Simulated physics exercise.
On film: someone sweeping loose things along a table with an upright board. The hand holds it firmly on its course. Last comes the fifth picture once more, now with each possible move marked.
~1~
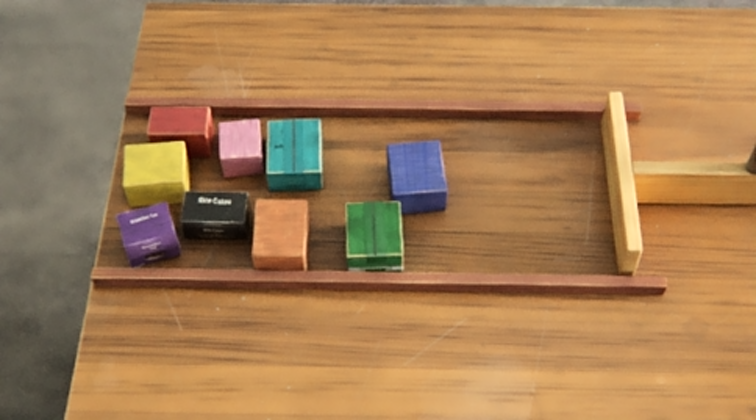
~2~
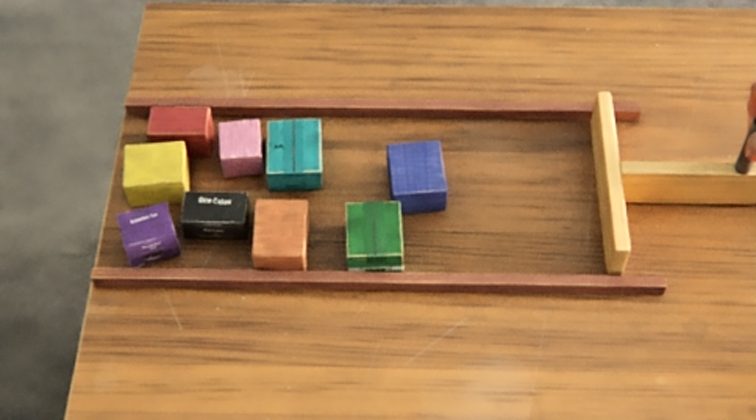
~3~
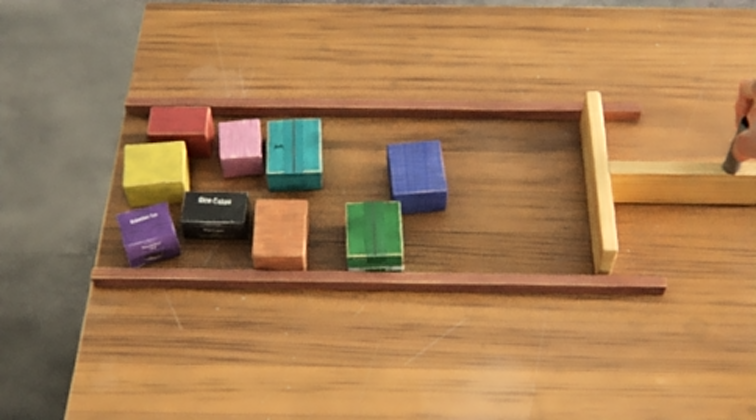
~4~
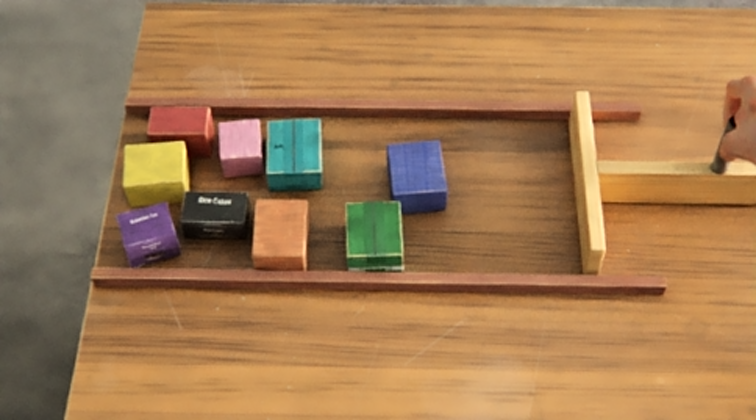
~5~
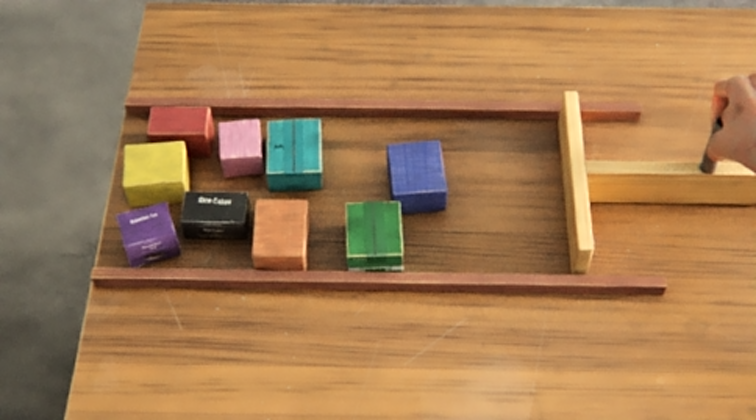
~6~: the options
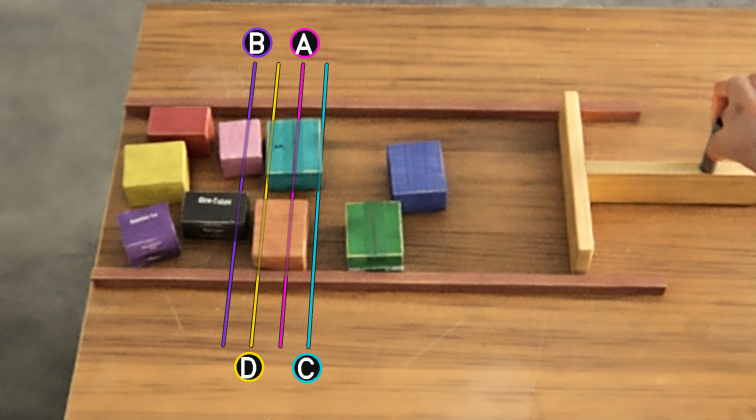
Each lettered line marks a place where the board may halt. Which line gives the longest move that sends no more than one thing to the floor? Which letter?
A.
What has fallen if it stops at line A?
It is the purple packet.
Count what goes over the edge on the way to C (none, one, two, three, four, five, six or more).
By then, none.
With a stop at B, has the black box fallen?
Yes.
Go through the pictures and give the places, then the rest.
The first picture shows blue block (417, 178); black box (216, 216); turquoise box (295, 155).
The second picture shows board (613, 167); yellow block (157, 173).
The third picture shows board (602, 167); purple packet (149, 235).
The fourth picture shows board (590, 166); red block (181, 132).
The fifth picture shows board (578, 166); blue block (417, 178); black box (216, 216); turquoise box (295, 155).
On the marked copy, A at (293, 193); B at (241, 192); C at (318, 193); D at (266, 193).
Following A. Soon after the start, board (476, 165); yellow block (157, 174); purple packet (150, 236).
Later, board (372, 164); turquoise box (287, 154); green box (336, 237).
In the end, board (296, 163); purple packet over the edge; red block (122, 126); one fallen.
As for the rest, B drops four; C is within the limit but short; D drops three.
